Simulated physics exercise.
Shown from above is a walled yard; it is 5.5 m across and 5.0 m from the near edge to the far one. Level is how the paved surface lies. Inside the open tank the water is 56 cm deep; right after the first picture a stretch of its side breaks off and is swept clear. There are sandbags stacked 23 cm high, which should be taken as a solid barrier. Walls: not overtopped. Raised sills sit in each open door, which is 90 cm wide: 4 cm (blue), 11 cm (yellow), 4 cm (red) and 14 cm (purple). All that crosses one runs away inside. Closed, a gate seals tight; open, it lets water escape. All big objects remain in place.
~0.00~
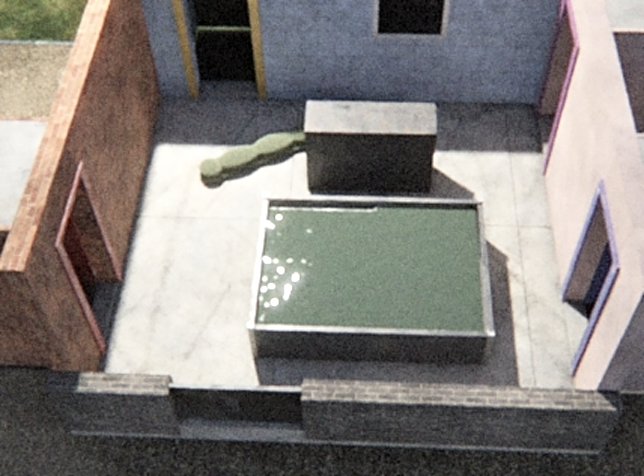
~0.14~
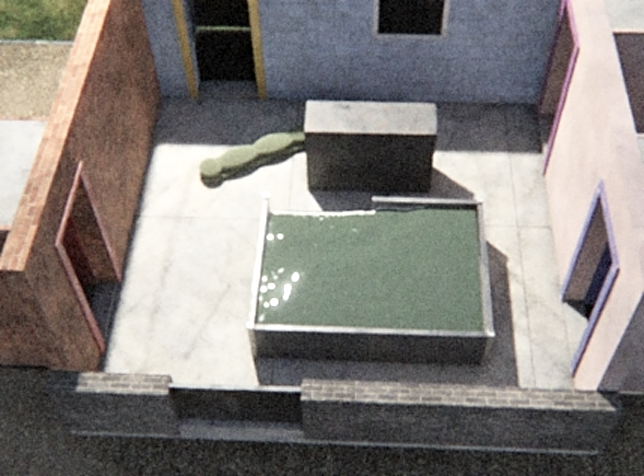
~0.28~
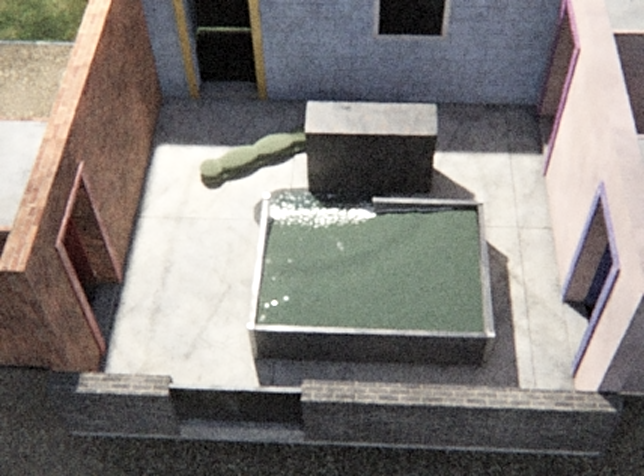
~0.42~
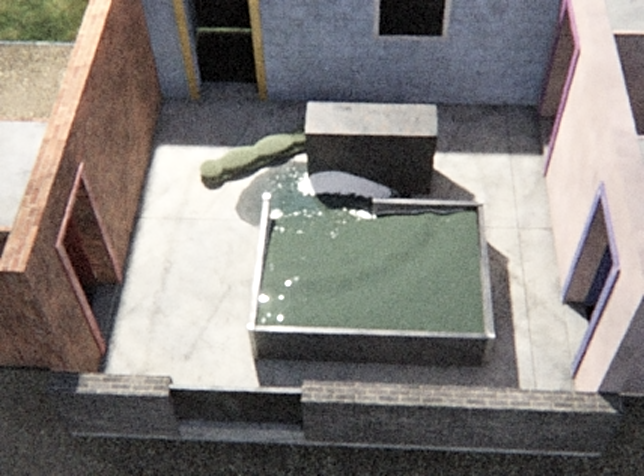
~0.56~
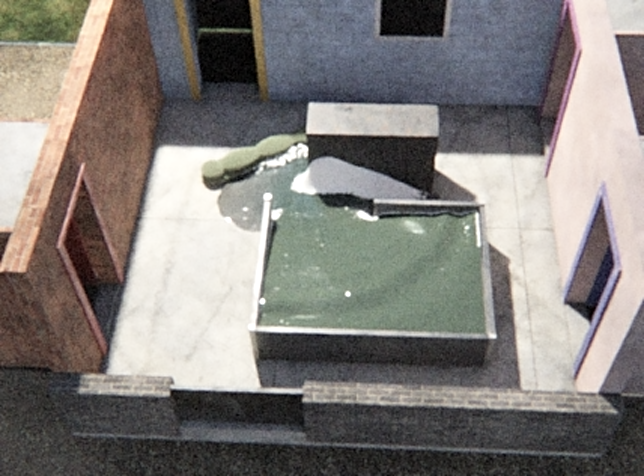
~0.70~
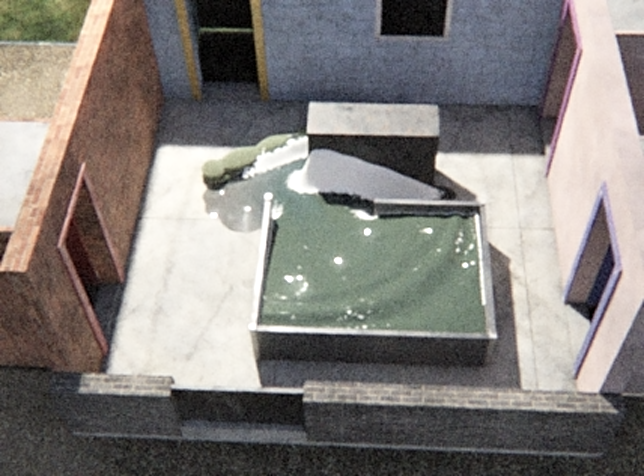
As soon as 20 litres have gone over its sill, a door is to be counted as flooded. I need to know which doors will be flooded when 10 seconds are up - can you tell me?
One by one: The blue door lets in more than the limit; the yellow door lets in less than the limit; the red door lets in more than the limit; the purple door lets in less than the limit.
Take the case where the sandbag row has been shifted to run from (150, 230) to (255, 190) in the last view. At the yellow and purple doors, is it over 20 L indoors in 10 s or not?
Yellow exceeded, purple within the limit.
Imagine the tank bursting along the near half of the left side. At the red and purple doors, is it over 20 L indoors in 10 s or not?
At red the amount is higher than the mark, while at purple it is beneath the mark.
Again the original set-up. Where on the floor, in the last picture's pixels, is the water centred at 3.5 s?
Its balance point lies near (348, 247).
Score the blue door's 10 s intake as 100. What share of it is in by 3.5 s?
Around 0 percent.
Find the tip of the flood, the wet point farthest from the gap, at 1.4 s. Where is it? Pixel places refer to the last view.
(543, 189).
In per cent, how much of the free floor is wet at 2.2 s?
Around 55 per cent.
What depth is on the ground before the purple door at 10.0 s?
Close to 12.0 cm of depth.
After 1.4 s water covers 30 % of the floor and is deepest (46 cm) near (329, 193); blue door not reached, yellow door not reached, red door not reached, purple door not reached.
After 2.2 s water covers 55 % of the floor and is deepest (37 cm) near (328, 203); blue door 2 cm at the sill, 0 L in, yellow door 8 cm at the sill, 0 L in, red door 5 cm at the sill, 0 L in, purple door 5 cm at the sill, 0 L in.
After 3.5 s water covers 75 % of the floor and is deepest (28 cm) near (265, 172); blue door 4 cm at the sill, 0 L in, yellow door 10 cm at the sill, 0 L in, red door 7 cm at the sill, 4 L in, purple door 14 cm at the sill, 0 L in.
After 6.0 s water covers 90 % of the floor and is deepest (18 cm) near (328, 203); blue door 4 cm at the sill, 0 L in, yellow door 8 cm at the sill, 1 L in, red door 7 cm at the sill, 20 L in, purple door 10 cm at the sill, 6 L in.
After 10.0 s water covers 95 % of the floor and is deepest (15 cm) near (235, 409); blue door 12 cm at the sill, 97 L in, yellow door 9 cm at the sill, 1 L in, red door 5 cm at the sill, 41 L in, purple door 12 cm at the sill, 6 L in.
